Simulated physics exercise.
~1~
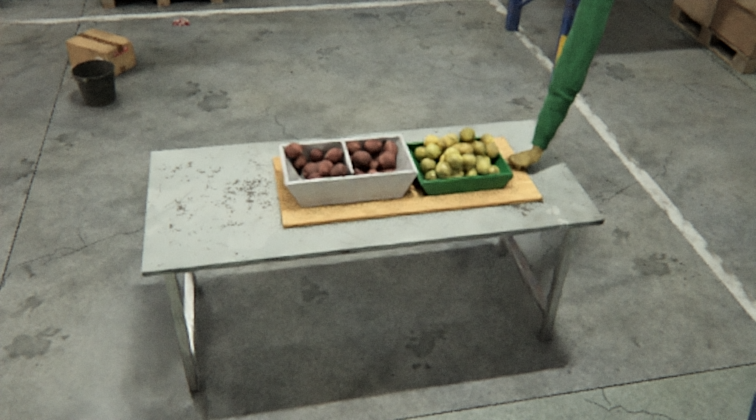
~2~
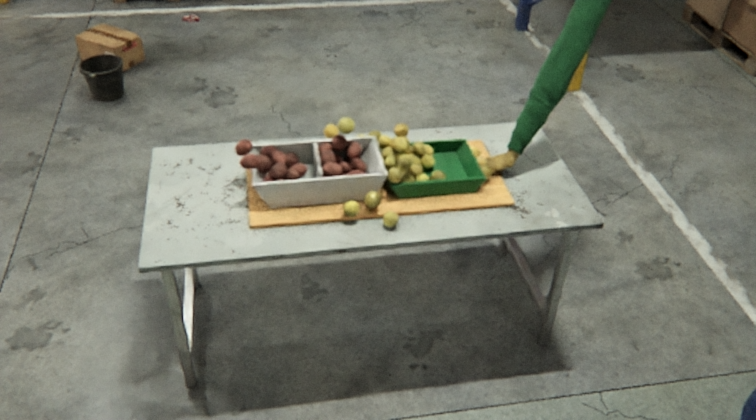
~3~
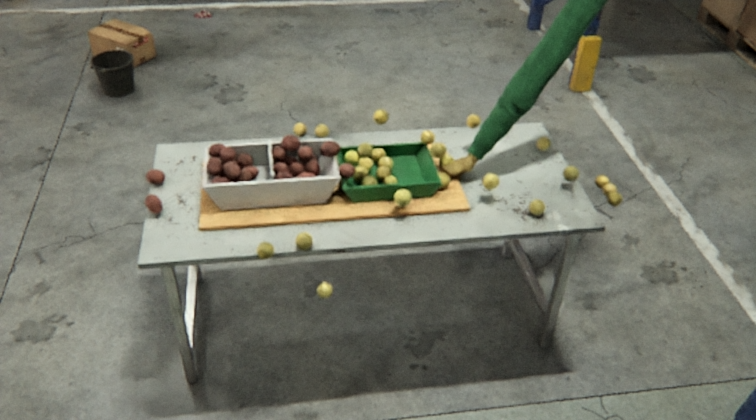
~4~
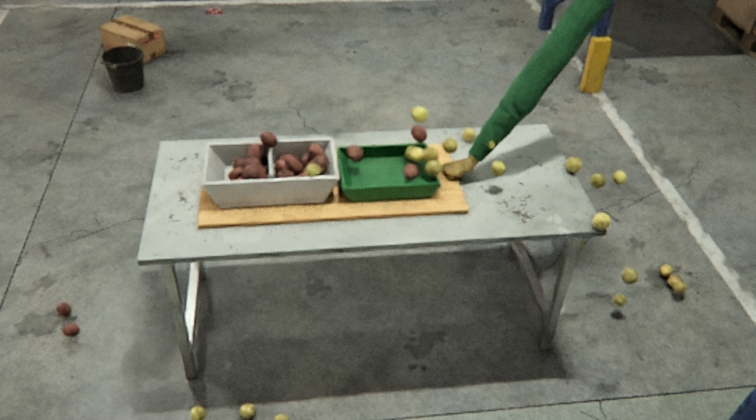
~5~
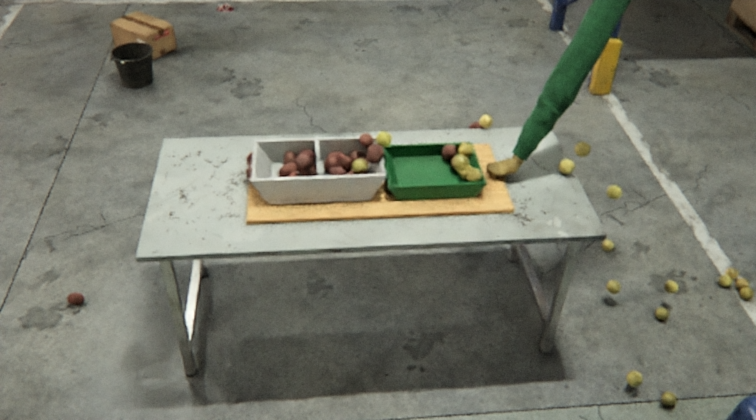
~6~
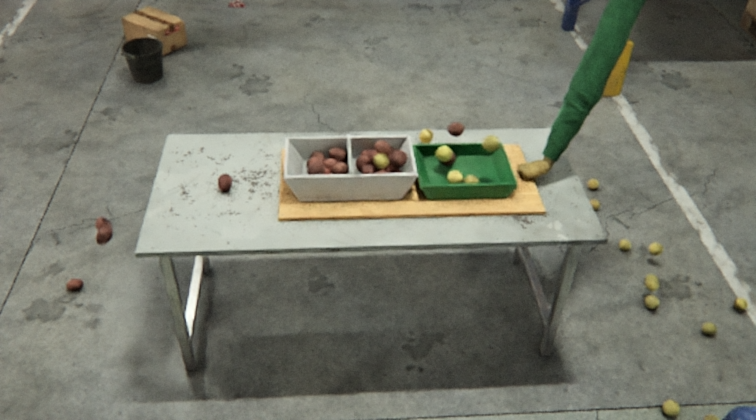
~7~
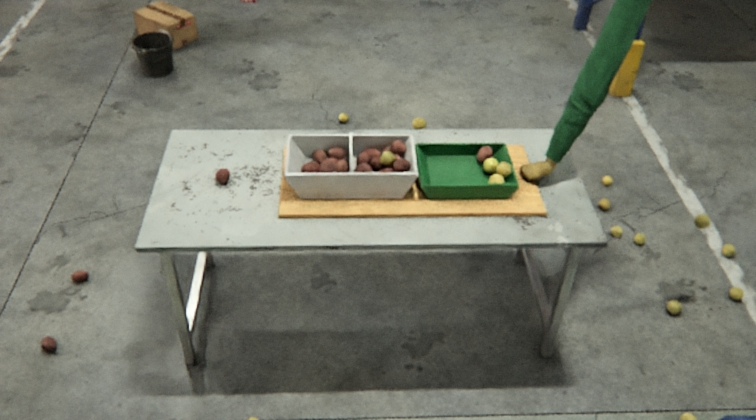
In the video, a green-sleeved arm slides a board holding a white tote of red potatoes and a green tote of yellow apples left, then back right, as produce spills across the table and floor, leaving the green tote nearly empty and the white one still holding many potatoes.
